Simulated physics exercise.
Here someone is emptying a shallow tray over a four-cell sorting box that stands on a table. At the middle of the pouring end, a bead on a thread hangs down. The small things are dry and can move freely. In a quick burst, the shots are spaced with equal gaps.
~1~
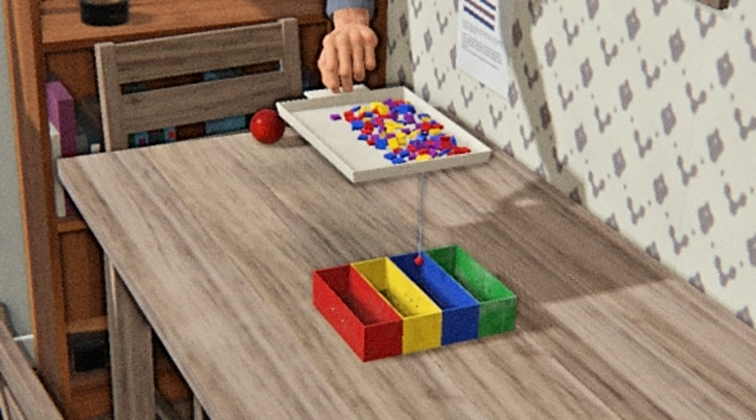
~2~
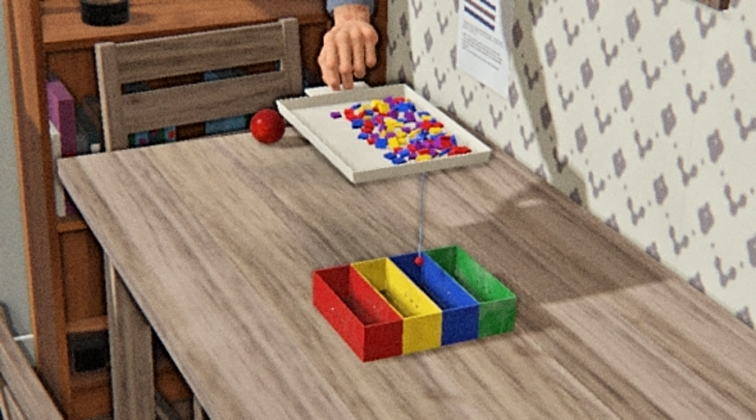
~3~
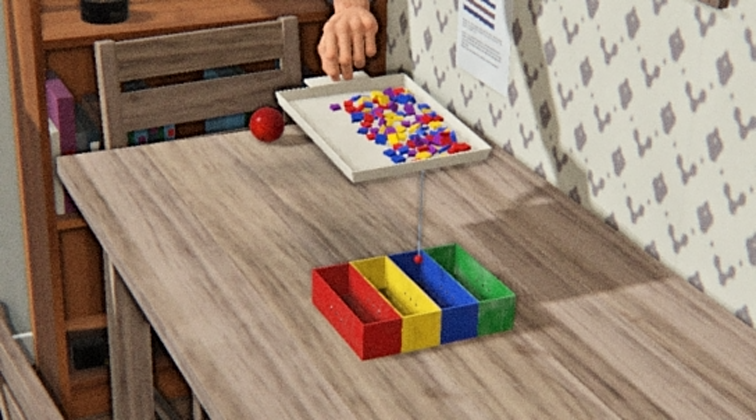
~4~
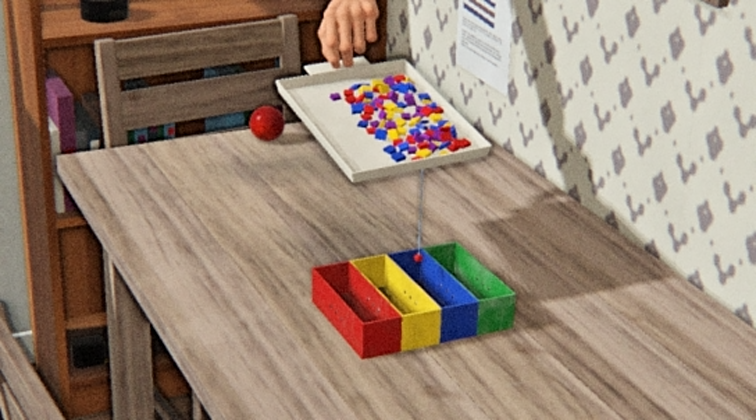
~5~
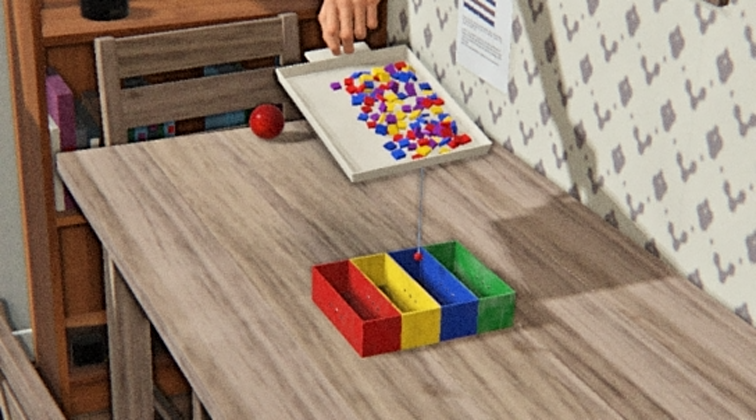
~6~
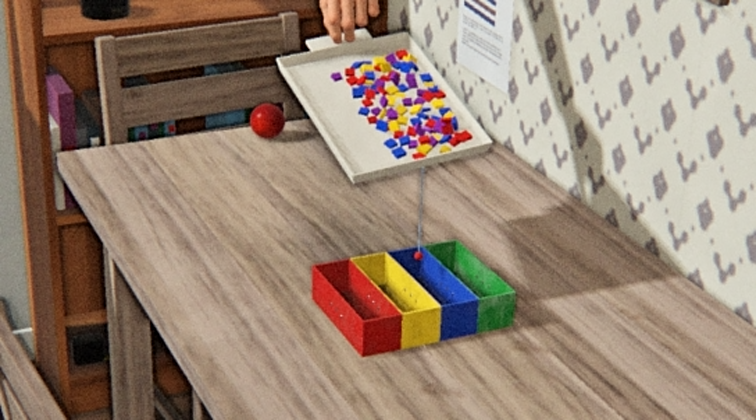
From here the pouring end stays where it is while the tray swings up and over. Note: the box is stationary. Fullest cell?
Fullest: Red.
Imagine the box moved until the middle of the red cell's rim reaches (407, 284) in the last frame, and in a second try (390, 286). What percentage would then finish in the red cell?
Trial 1 around 30 percent, trial 2 around 30 percent.
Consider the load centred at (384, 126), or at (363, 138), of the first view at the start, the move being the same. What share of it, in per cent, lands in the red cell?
From the first start you get 40 in a hundred, from the second 60 in a hundred.
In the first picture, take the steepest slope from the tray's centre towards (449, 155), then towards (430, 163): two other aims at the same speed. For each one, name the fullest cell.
The green cell, then the green one.
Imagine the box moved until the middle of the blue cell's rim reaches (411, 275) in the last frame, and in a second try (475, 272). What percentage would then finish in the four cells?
Roughly 100% on the first try and 60% on the second.
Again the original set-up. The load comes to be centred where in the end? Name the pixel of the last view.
Once nothing moves, the middle sits near (372, 318).
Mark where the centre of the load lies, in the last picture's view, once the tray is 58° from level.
In the last view, the load is centred close to (401, 138).
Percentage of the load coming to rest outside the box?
I'd say around 0 per cent.
Shortly afterwards, tray tipped steeply; all but a few on the tray; only a few falling or outside the box.
Next, tray tipped right over; near half on the tray; near a quarter in the red cell; a little in the yellow cell; only a few in the blue cell; a little falling or outside the box.
Some moments later, tray tipped past a quarter turn; near half in the red cell; near a third in the yellow cell; a little in the blue cell; only a few in the green cell; a little falling or outside the box.
In the end, tray tipped past a quarter turn; near half in the red cell; near a third in the yellow cell; a little in the blue cell; only a few in the green cell; a little outside the box.
